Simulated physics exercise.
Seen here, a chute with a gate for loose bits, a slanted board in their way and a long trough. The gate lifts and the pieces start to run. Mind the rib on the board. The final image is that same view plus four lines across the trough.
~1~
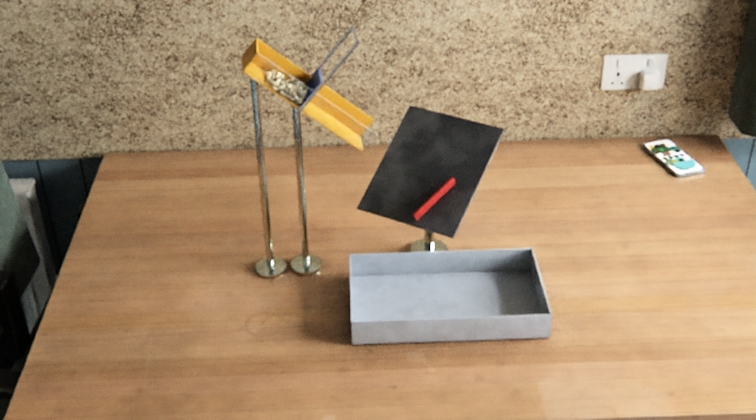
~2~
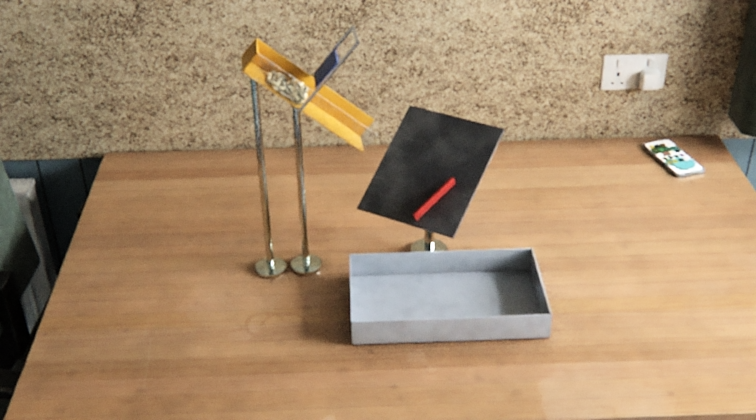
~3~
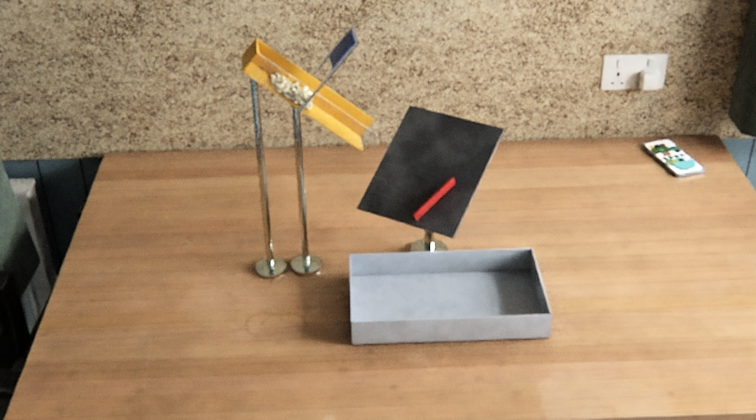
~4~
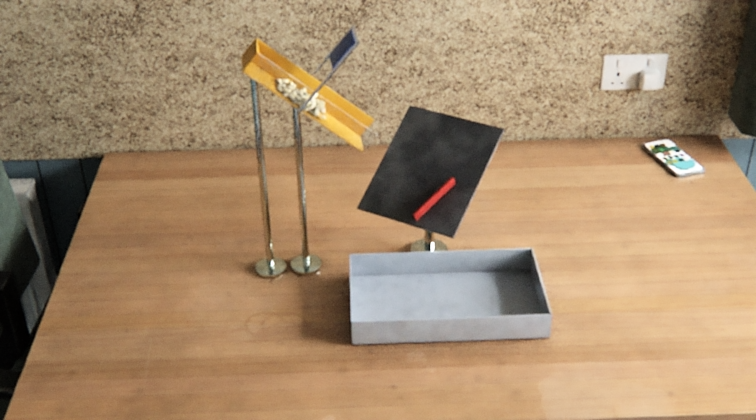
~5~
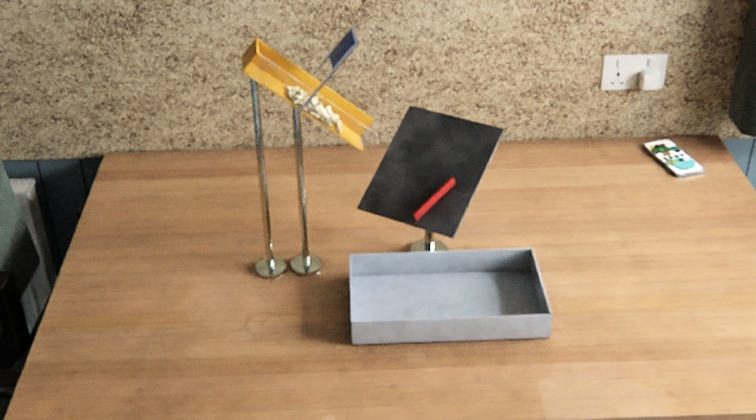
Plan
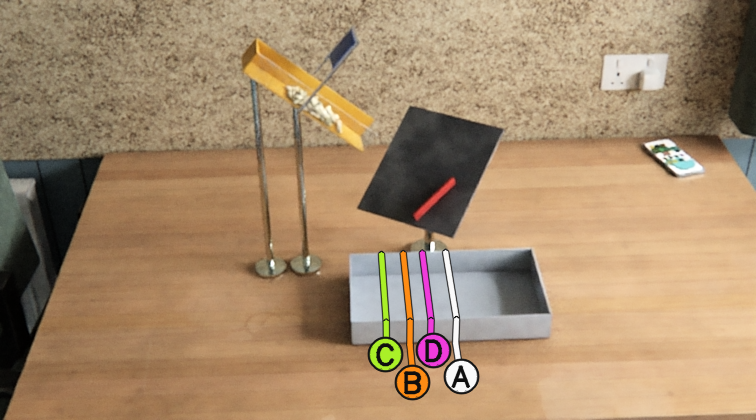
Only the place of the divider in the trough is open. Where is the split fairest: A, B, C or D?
C beats the others.
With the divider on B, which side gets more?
The left side.
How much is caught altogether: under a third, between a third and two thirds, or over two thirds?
Over two thirds.
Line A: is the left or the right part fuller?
Left.
On the marked copy, line A crosses the front rim at (456, 318); line B crosses the front rim at (410, 320); line C crosses the front rim at (386, 320); line D crosses the front rim at (430, 319).
With A, of what is caught, all on the left of the divider, none on the right.
With B, of what is caught, nearly all on the left of the divider, a stray few on the right.
With C, of what is caught, about a third on the left of the divider, about two thirds on the right.
With D, of what is caught, all on the left of the divider, none on the right.
